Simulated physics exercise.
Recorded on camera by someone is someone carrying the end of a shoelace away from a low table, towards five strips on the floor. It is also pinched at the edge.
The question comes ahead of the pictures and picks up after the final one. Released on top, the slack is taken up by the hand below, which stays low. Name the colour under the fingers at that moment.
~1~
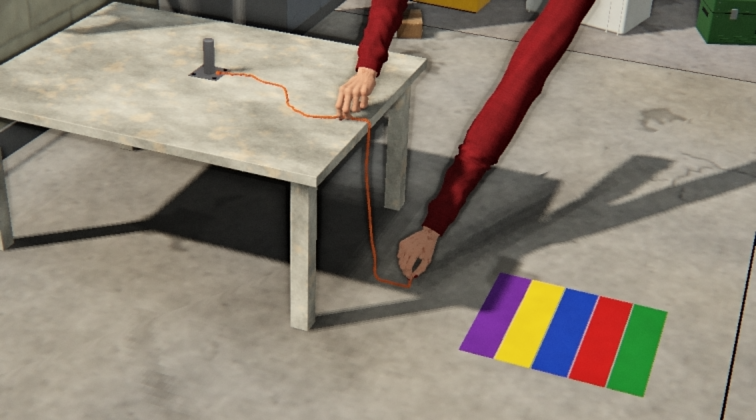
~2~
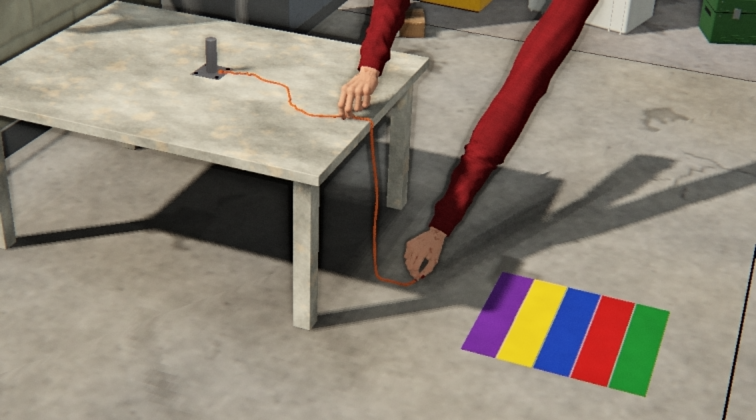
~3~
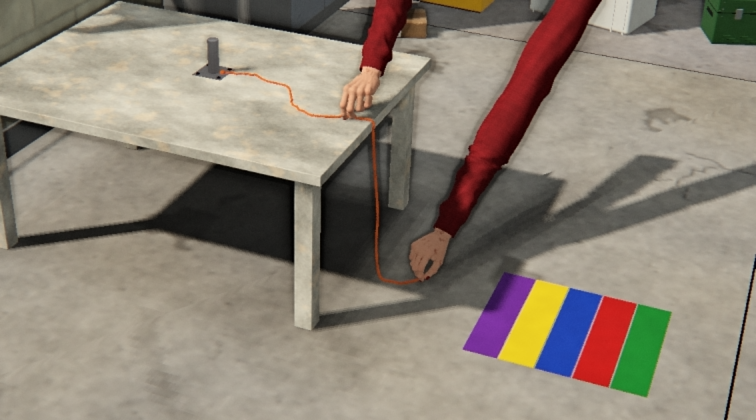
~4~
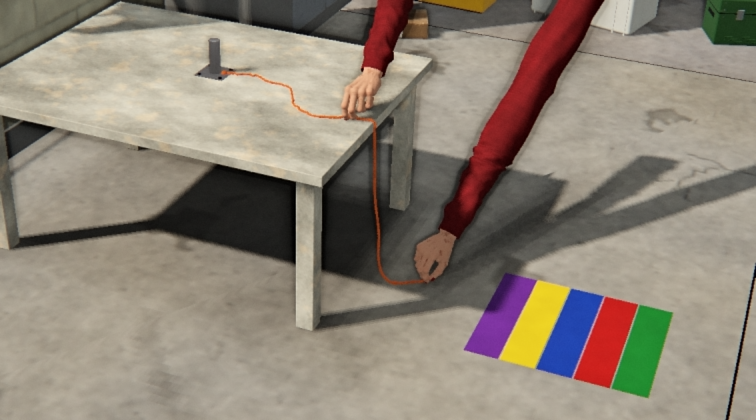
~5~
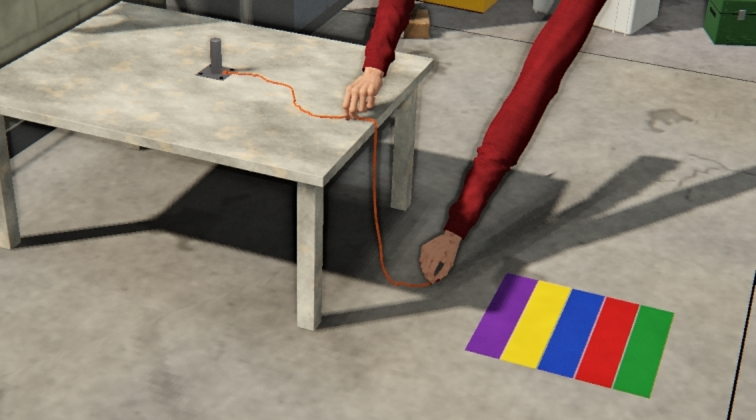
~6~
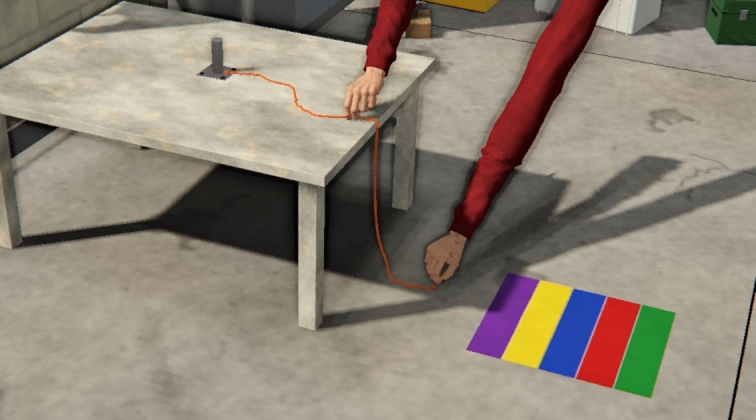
Blue.
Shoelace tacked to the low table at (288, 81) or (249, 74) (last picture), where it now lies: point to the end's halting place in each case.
First (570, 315), then (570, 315).
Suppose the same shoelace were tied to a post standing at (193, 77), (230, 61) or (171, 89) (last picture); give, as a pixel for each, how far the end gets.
Respectively (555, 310), (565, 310) and (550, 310).
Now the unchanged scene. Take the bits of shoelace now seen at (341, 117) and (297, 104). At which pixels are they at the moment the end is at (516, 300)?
One is near (377, 122), the other near (326, 104).
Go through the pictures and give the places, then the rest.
In the first picture, end (412, 276); purple (484, 339); yellow (519, 348); blue (555, 357); red (592, 366); green (630, 376).
In the second picture, end (419, 277); shoelace through (249, 75) (289, 94) (326, 117) (372, 145) (376, 212) (376, 270).
In the third picture, end (424, 278).
In the fourth picture, end (429, 279); shoelace through (252, 76) (292, 94) (329, 117) (375, 146) (376, 212) (381, 271).
In the fifth picture, end (434, 281).
In the sixth picture, end (439, 281); shoelace through (255, 75) (295, 94) (332, 117) (376, 146) (376, 211) (388, 270).
A little later, end near (516, 300); over purple.
Next, end near (554, 309); over yellow.
When it is tight, end near (576, 315); over blue. The end stops over the blue strip.
